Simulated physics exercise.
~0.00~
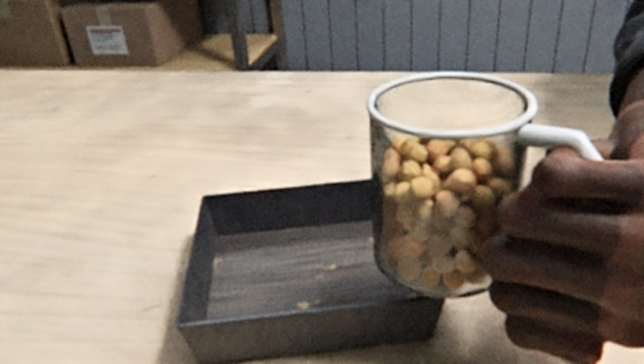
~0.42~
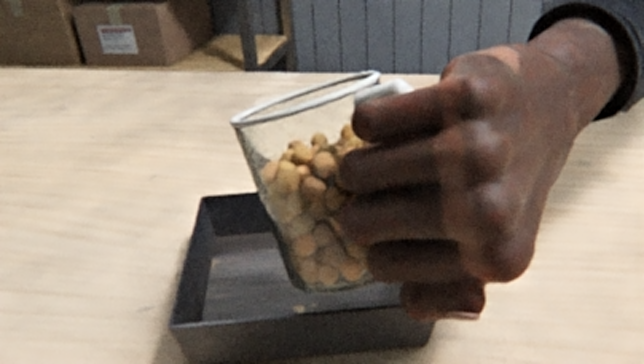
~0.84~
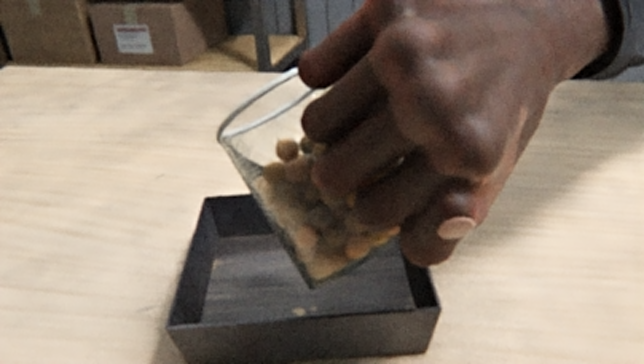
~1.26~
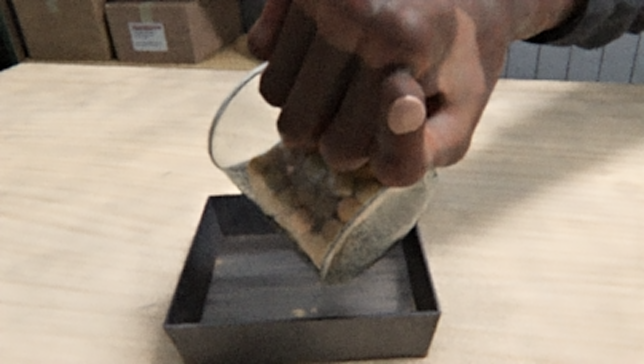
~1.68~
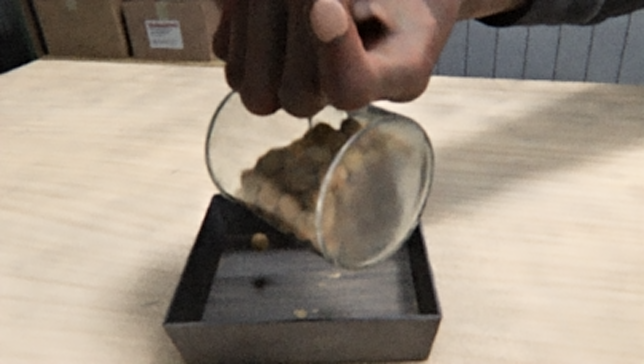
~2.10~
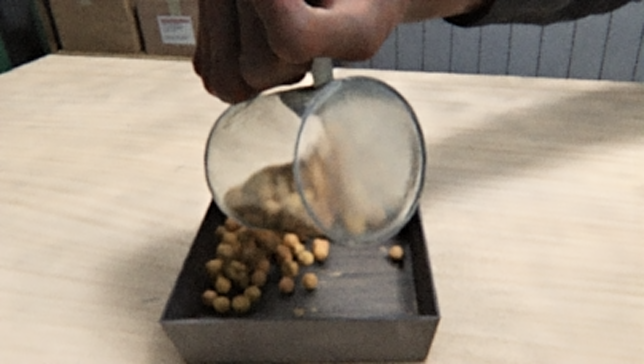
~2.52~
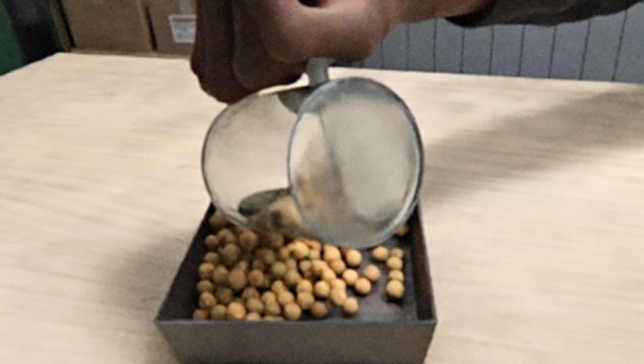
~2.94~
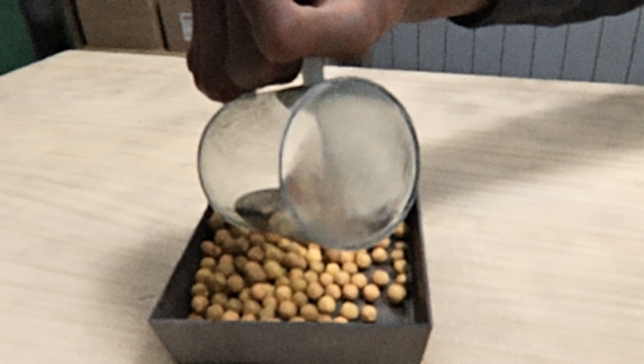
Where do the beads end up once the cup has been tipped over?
They end up in the dark tin, spread over its bottom, and none are seen lying on the table around it.
The clip opens on a hand holding a clear cup full of small tan wooden beads beside and partly in front of a dark, shallow square tin on a pale wooden table. The hand moves the cup left over the tin and begins tipping it, while the beads stay inside. As the cup rolls onto its side, the beads slide toward the rim and the first ones fall. It tilts further, mouth downward, and beads pour out and spread across the tin. Finally the hand holds the cup still above the tin, which is covered with beads, and none appear on the table.
